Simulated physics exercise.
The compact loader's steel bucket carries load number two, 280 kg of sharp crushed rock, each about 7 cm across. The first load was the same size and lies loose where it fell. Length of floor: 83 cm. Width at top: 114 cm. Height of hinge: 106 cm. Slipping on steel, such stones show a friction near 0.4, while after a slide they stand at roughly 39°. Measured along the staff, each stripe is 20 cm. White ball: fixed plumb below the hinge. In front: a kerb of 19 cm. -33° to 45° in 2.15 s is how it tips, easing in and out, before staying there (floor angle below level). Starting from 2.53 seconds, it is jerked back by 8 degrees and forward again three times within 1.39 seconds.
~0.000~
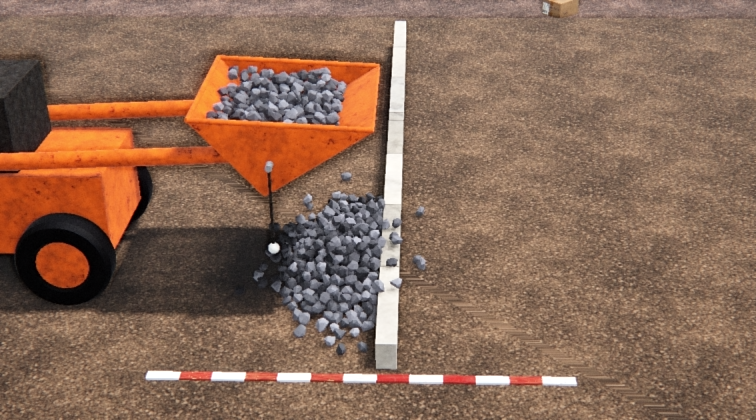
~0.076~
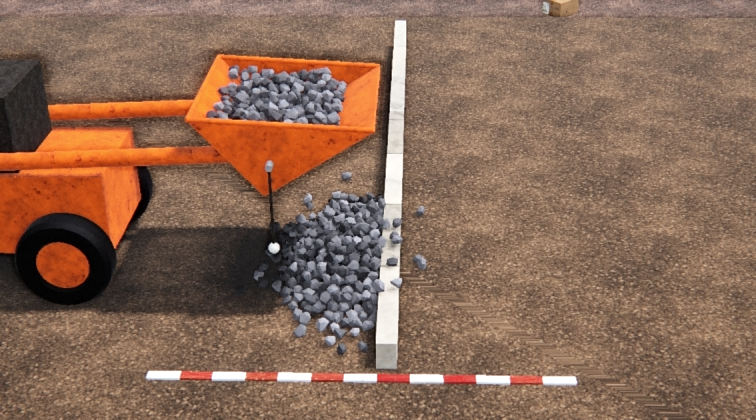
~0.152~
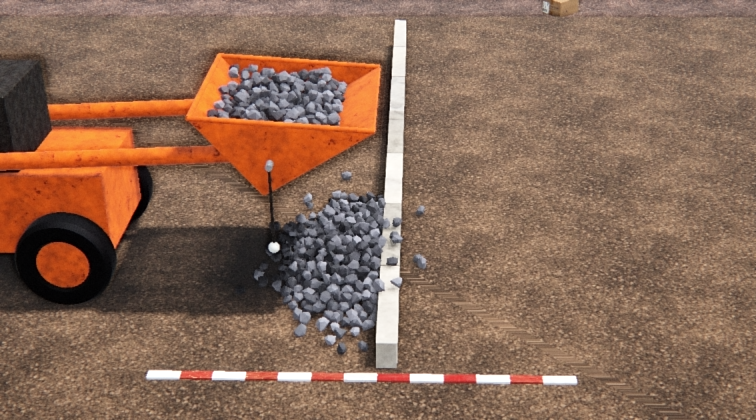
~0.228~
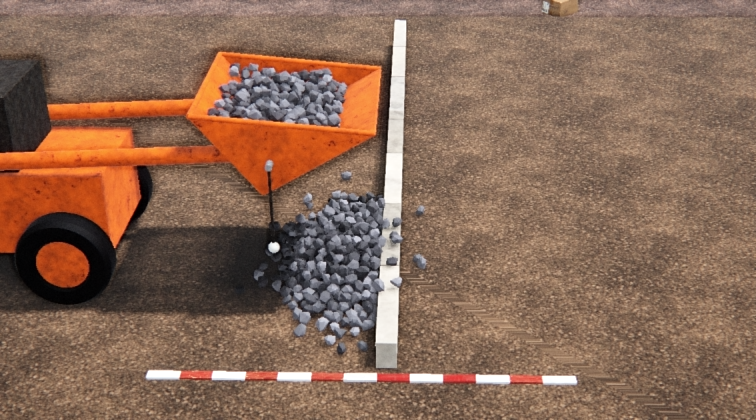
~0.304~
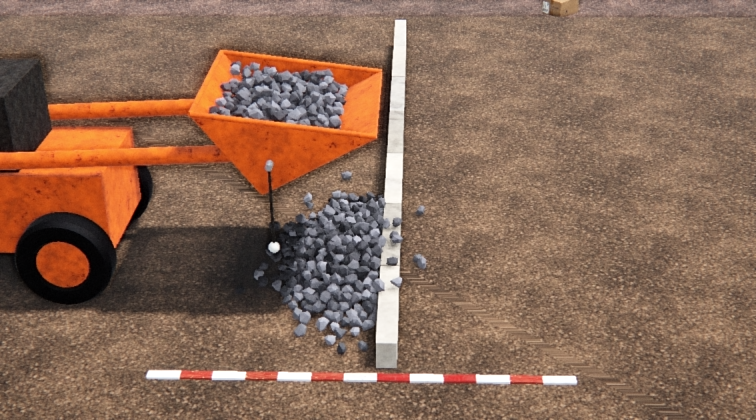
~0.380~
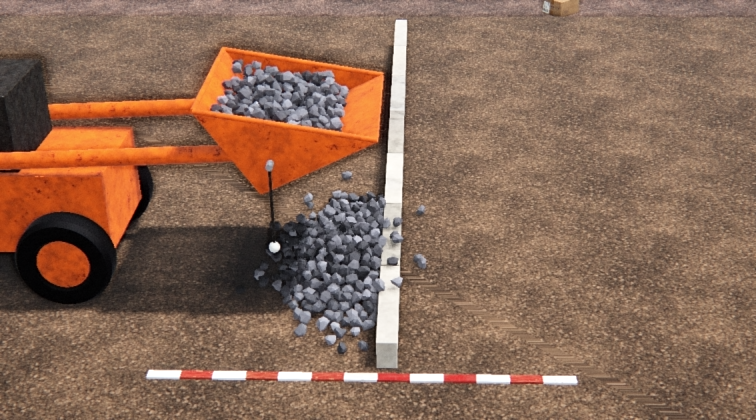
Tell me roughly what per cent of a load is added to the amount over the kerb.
Roughly 39 per cent of a load is added.
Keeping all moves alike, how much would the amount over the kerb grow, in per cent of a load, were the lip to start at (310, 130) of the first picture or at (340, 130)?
Case one about 0 %, case two about 10 %.
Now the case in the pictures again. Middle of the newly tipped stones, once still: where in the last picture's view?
In the last view, about pixel (379, 242).
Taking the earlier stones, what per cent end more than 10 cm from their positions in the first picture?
Close to 0 in a hundred of them.
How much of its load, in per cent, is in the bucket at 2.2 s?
Roughly 20 per cent remains inside.
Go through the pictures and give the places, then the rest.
The first picture shows lip at (373, 131), floor tilted -33°, highest stones at (260, 77). The earlier load is highest near (343, 235), 29 cm above ground level, 99 % on this side of the kerb, 1 % over the kerb.
The second picture shows lip at (373, 131), floor tilted -33°, highest stones at (260, 76); the stones move at 0.0 m/s on average.
The third picture shows lip at (374, 132), floor tilted -32°, highest stones at (261, 76); the stones move at 0.0 m/s on average.
In the fourth picture, the bucket is at -31°, its lip at (375, 134); the top of the load is at (261, 75); the stones move at 0.1 m/s on average.
In the fifth picture, the bucket is at -29°, its lip at (376, 137); the top of the load is at (252, 76); the stones move at 0.1 m/s on average.
The sixth picture shows lip at (377, 141), floor tilted -27°, highest stones at (254, 75); the stones move at 0.1 m/s on average.
After 1.6 s the floor is at 33°; in per cent of one load, 97 in the bucket, 102 on this side of the kerb, 1 over the kerb; the foremost stones are at (405, 245).
After 2.2 s the floor is at 45°; in per cent of one load, 18 in the bucket, 162 on this side of the kerb, 20 over the kerb; the foremost stones are at (462, 255).
After 4.4 s the floor is at 45°; in per cent of one load, 0 in the bucket, 160 on this side of the kerb, 40 over the kerb; the foremost stones are at (528, 270).
After 7.0 s the floor is at 45°; in per cent of one load, 0 in the bucket, 160 on this side of the kerb, 40 over the kerb; the foremost stones are at (528, 270). Net gain over the kerb, 39.
